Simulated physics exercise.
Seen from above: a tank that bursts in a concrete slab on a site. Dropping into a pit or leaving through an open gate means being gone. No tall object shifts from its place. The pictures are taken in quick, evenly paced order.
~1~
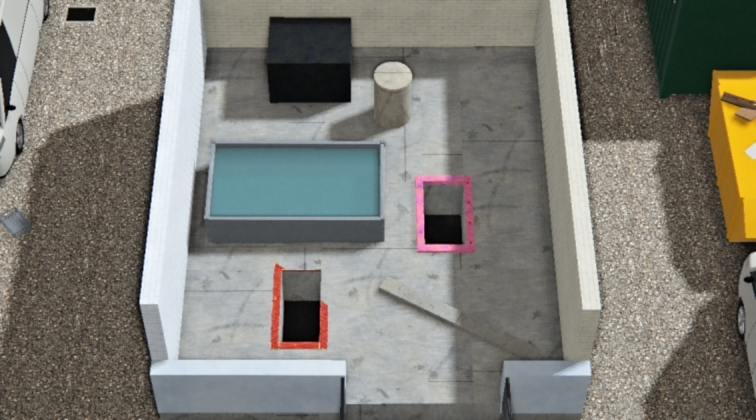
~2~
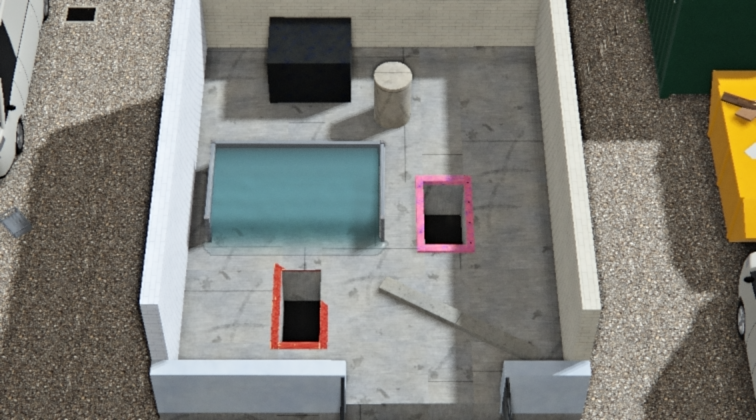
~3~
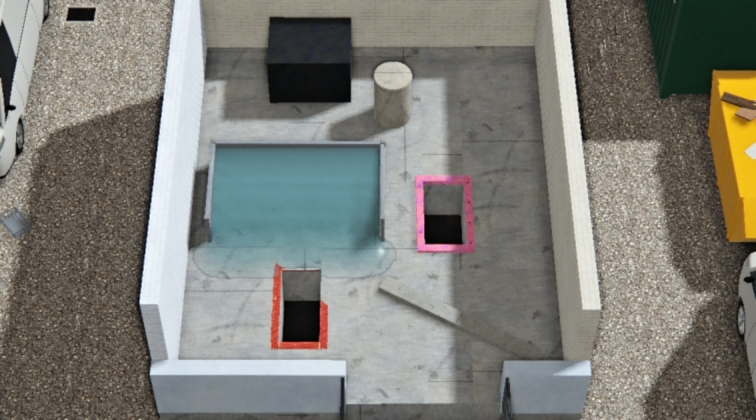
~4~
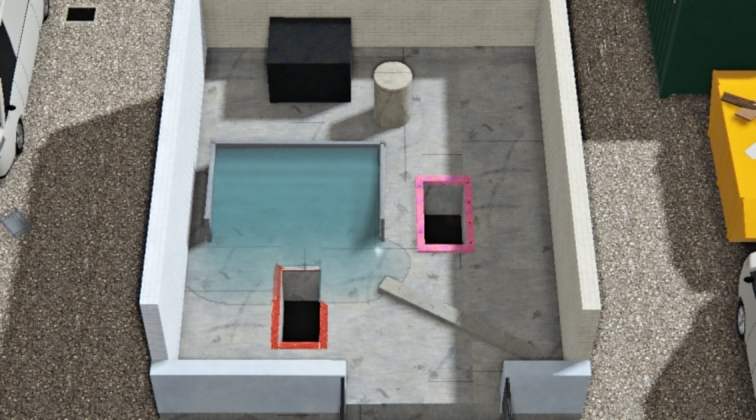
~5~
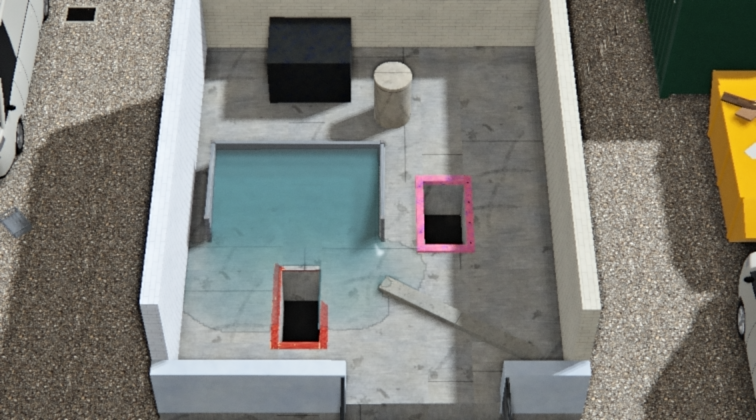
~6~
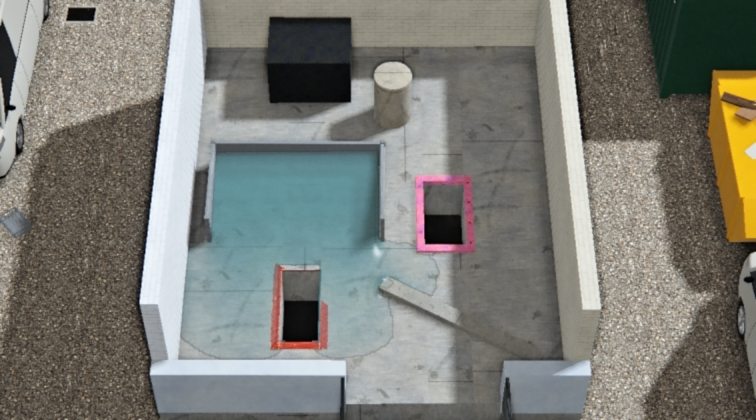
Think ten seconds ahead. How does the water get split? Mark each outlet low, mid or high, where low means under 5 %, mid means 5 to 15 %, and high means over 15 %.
Marks - gate: High, pink pit: Low, red pit: High.
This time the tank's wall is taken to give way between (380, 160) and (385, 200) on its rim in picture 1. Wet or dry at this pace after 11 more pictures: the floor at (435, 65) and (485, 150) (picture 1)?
Lab note, in order - left bare; inundated.
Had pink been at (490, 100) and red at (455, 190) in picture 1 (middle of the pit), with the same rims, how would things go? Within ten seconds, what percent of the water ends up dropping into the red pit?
Out of a hundred parts, 2 go to red.
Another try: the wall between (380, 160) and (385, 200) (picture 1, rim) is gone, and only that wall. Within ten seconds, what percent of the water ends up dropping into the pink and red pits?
In per cent: Pink 50, red 2.
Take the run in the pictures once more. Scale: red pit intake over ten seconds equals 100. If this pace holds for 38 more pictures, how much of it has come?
It would be roughly 85 percent of the ten-second total.
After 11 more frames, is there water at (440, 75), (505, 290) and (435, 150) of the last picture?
In that order: Dry, wet, not flooded.
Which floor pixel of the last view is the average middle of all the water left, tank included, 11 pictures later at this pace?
My pick is pixel (283, 285).
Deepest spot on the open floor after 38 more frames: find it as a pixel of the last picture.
Roughly (541, 388).
A moment on, water covers 25 % of the floor; the gate 1 %, the pink pit 0 %, the red pit 14 %.
Next, water covers 35 % of the floor; the gate 4 %, the pink pit 0 %, the red pit 24 %.
Then, water covers 35 % of the floor; the gate 9 %, the pink pit 0 %, the red pit 36 %.
Later, water covers 40 % of the floor; the gate 14 %, the pink pit 0 %, the red pit 48 %.
In the end, water covers 45 % of the floor; the gate 20 %, the pink pit 0 %, the red pit 56 %.
